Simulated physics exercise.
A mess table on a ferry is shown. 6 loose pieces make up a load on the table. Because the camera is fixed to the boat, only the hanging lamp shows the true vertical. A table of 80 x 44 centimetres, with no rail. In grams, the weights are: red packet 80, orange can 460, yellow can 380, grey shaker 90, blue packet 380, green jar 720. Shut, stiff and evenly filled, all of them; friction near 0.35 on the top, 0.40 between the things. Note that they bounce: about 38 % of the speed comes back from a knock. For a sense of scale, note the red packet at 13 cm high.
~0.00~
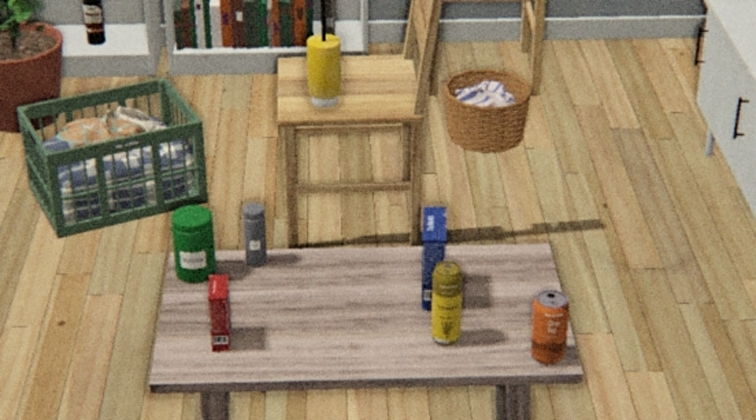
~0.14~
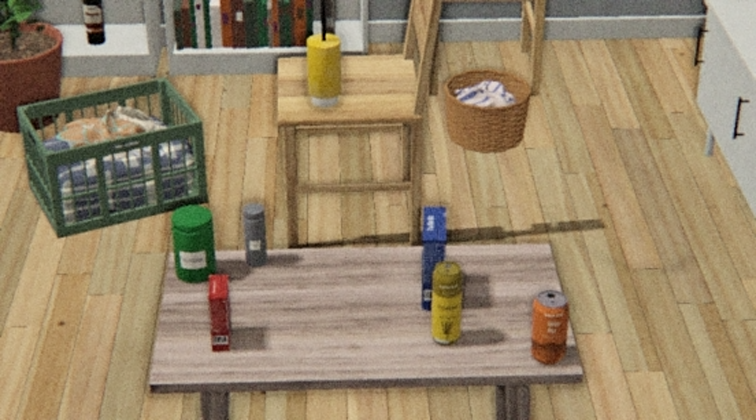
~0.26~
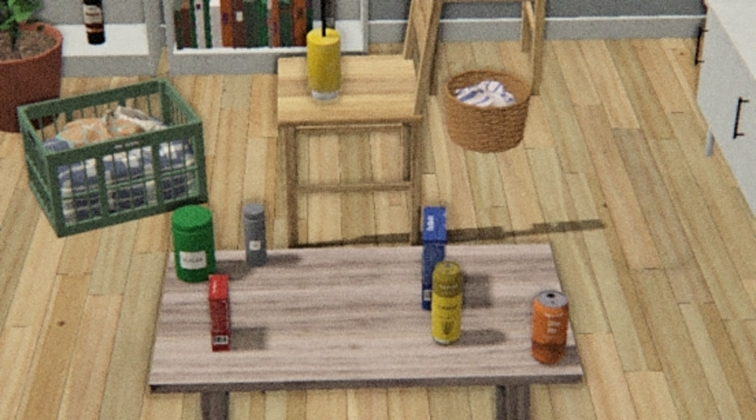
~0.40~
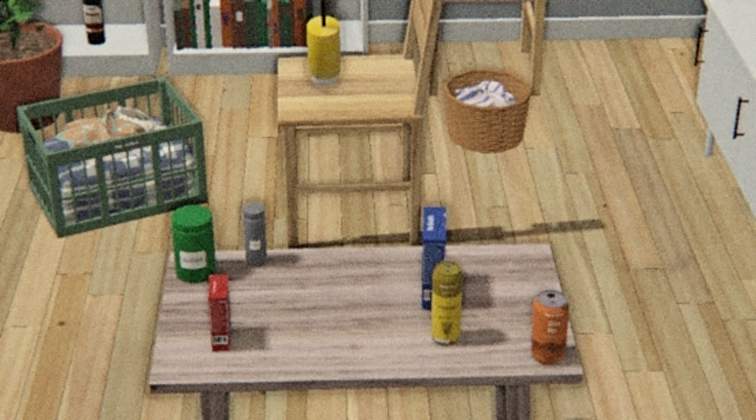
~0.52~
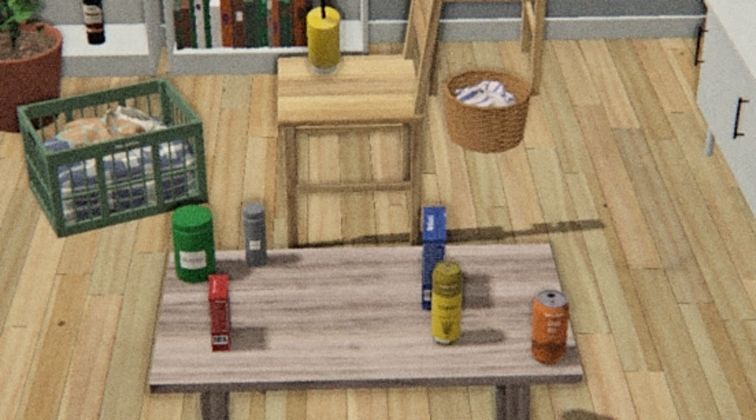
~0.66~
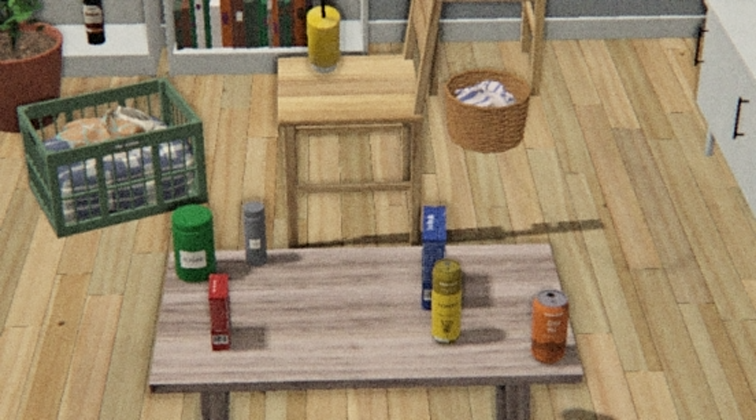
A yellow hanging lamp swings toward the far side while six table items stay still.
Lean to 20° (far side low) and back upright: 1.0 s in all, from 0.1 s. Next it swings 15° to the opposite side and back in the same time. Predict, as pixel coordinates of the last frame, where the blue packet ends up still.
Roughly (434, 257).
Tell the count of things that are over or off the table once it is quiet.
My answer is 2.
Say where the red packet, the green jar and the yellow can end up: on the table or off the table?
When everything stops, the red packet is still in bounds, the green jar is still in bounds, and the yellow can is out of bounds.
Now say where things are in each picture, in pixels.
The first picture shows boat level; blue packet (434, 259); red packet (220, 314).
The second picture shows boat level; yellow can (447, 305); grey shaker (255, 235).
The third picture shows floor tilted 5°, far side down; green jar (194, 244); red packet (220, 314).
The fourth picture shows floor tilted 13°, far side down; orange can (550, 328); yellow can (447, 304).
The fifth picture shows floor tilted 19°, far side down; grey shaker (255, 235); green jar (194, 244).
The sixth picture shows floor tilted 19°, far side down; blue packet (434, 258); red packet (220, 313).
After 1.46 s, floor tilted 12°, near side down; grey shaker now off the table; yellow can 21° off its base.
After 1.96 s, floor tilted 3°, near side down; yellow can now off the table.
In the end (2.6 s), off the table, yellow can and grey shaker; the other 4 under 5 cm from the start. At the end, from the last picture's camera, blue packet near (434, 257).
